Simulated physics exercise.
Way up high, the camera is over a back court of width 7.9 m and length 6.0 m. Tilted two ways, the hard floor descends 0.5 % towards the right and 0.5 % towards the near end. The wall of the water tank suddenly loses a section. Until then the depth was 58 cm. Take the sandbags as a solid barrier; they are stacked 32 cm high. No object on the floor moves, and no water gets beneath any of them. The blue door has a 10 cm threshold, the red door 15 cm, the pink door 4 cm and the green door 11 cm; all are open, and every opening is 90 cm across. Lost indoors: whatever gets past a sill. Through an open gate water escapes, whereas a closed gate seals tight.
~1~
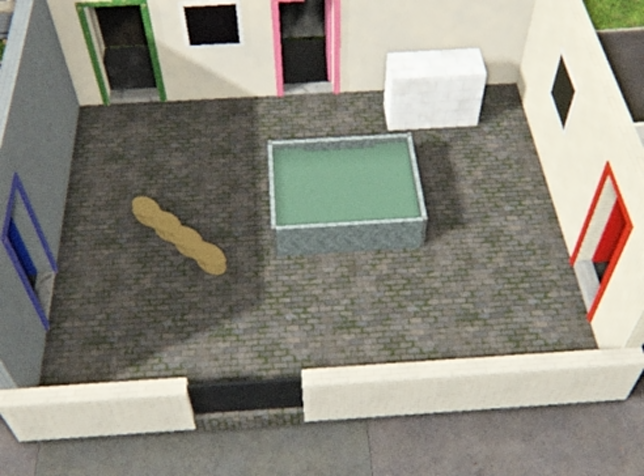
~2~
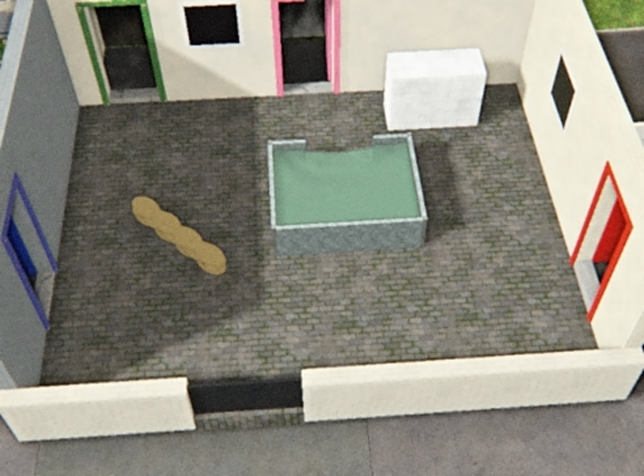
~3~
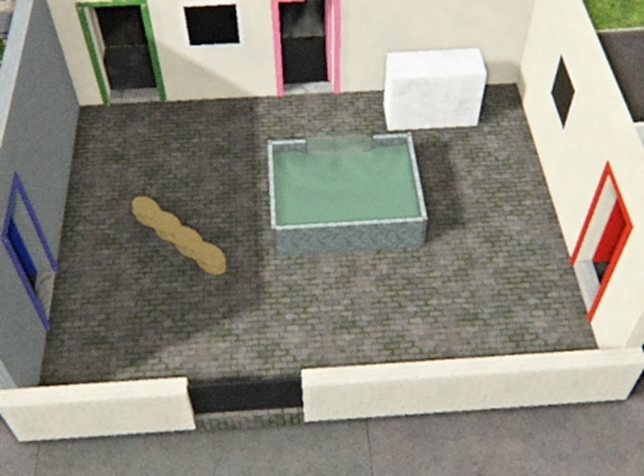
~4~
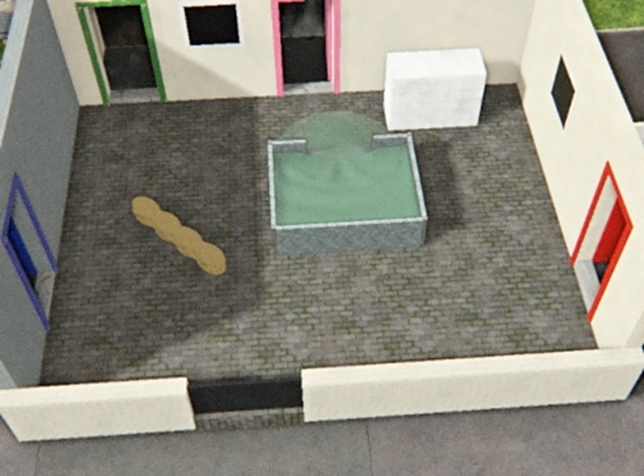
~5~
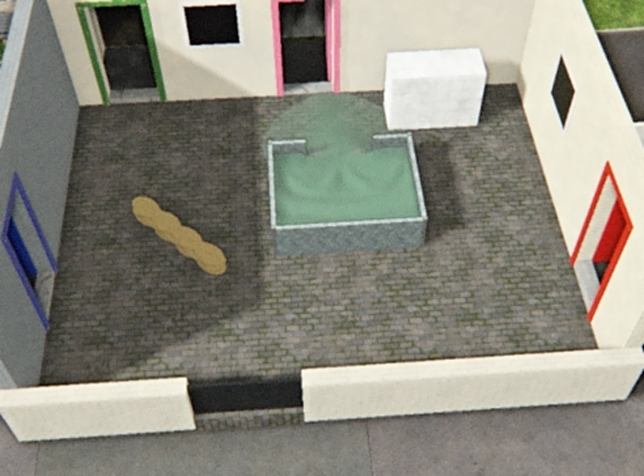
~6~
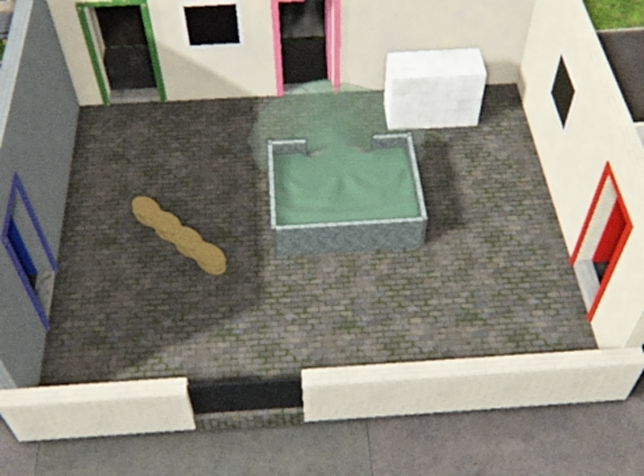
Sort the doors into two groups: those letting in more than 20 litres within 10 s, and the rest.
The blue door goes with the rest; the red door goes with the rest; the pink door goes in the first group; the green door goes with the rest.
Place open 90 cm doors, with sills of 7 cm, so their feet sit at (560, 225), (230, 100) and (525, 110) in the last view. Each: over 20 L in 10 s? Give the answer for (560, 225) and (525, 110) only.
In the order given, lower then higher.
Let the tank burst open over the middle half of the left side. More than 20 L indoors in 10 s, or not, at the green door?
Then the green door ends up out of bounds.
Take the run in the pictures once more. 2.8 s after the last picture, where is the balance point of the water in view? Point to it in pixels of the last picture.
Balance point at about (337, 166).
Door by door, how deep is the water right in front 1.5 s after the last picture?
In centimetres - blue: 0, red: 0, pink: 21, green: 3.
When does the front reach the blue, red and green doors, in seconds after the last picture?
So blue at 4.5 s, red at 3.6 s, and green at 1.4 s.
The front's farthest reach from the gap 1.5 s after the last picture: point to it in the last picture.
I'd put it near pixel (121, 107) of the last picture.
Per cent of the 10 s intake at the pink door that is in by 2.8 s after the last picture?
Around 65 percent.
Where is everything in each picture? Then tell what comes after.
The first frame shows the water tank at (344, 183) is whole and still, 58 cm deep.
In the second frame, water pours out on the water tank's far side and has run 0.6 m, to a hidden place; typically 5 cm deep outside, 58 cm at the water tank's back.
In the third frame, water pours out on the water tank's far side and has run 0.9 m, to (306, 141); typically 9 cm deep outside, 58 cm at the water tank's back.
In the fourth frame, water pours out on the water tank's far side and has run 1.3 m, to (317, 115); typically 7 cm deep outside, 58 cm at the water tank's back.
In the fifth frame, water pours out on the water tank's far side and has run 1.8 m, to (322, 94); typically 5 cm deep outside, 53 cm at the water tank's back.
In the sixth frame, water pours out on the water tank's far side and has run 2.1 m, to (308, 84); typically 6 cm deep outside, 48 cm at the water tank's back.
Then, 0.7 s after the last picture water covers 10 % of the floor and is deepest (36 cm) near (352, 95); blue door not reached, red door not reached, pink door 16 cm at the sill, 98 L in, green door not reached.
Then, 1.5 s after the last picture water covers 15 % of the floor and is deepest (29 cm) near (352, 95); blue door not reached, red door not reached, pink door 21 cm at the sill, 233 L in, green door 3 cm at the sill, 0 L in.
Then, 2.8 s after the last picture water covers 30 % of the floor and is deepest (20 cm) near (342, 95); blue door not reached, red door not reached, pink door 18 cm at the sill, 375 L in, green door 3 cm at the sill, 0 L in.
Then, 5.3 s after the last picture water covers 55 % of the floor and is deepest (14 cm) near (510, 87); blue door 2 cm at the sill, 0 L in, red door 3 cm at the sill, 0 L in, pink door 12 cm at the sill, 519 L in, green door 3 cm at the sill, 0 L in.
Then, 9.3 s after the last picture water covers 80 % of the floor and is deepest (8 cm) near (376, 122); blue door 3 cm at the sill, 0 L in, red door 4 cm at the sill, 0 L in, pink door 7 cm at the sill, 590 L in, green door 4 cm at the sill, 0 L in.
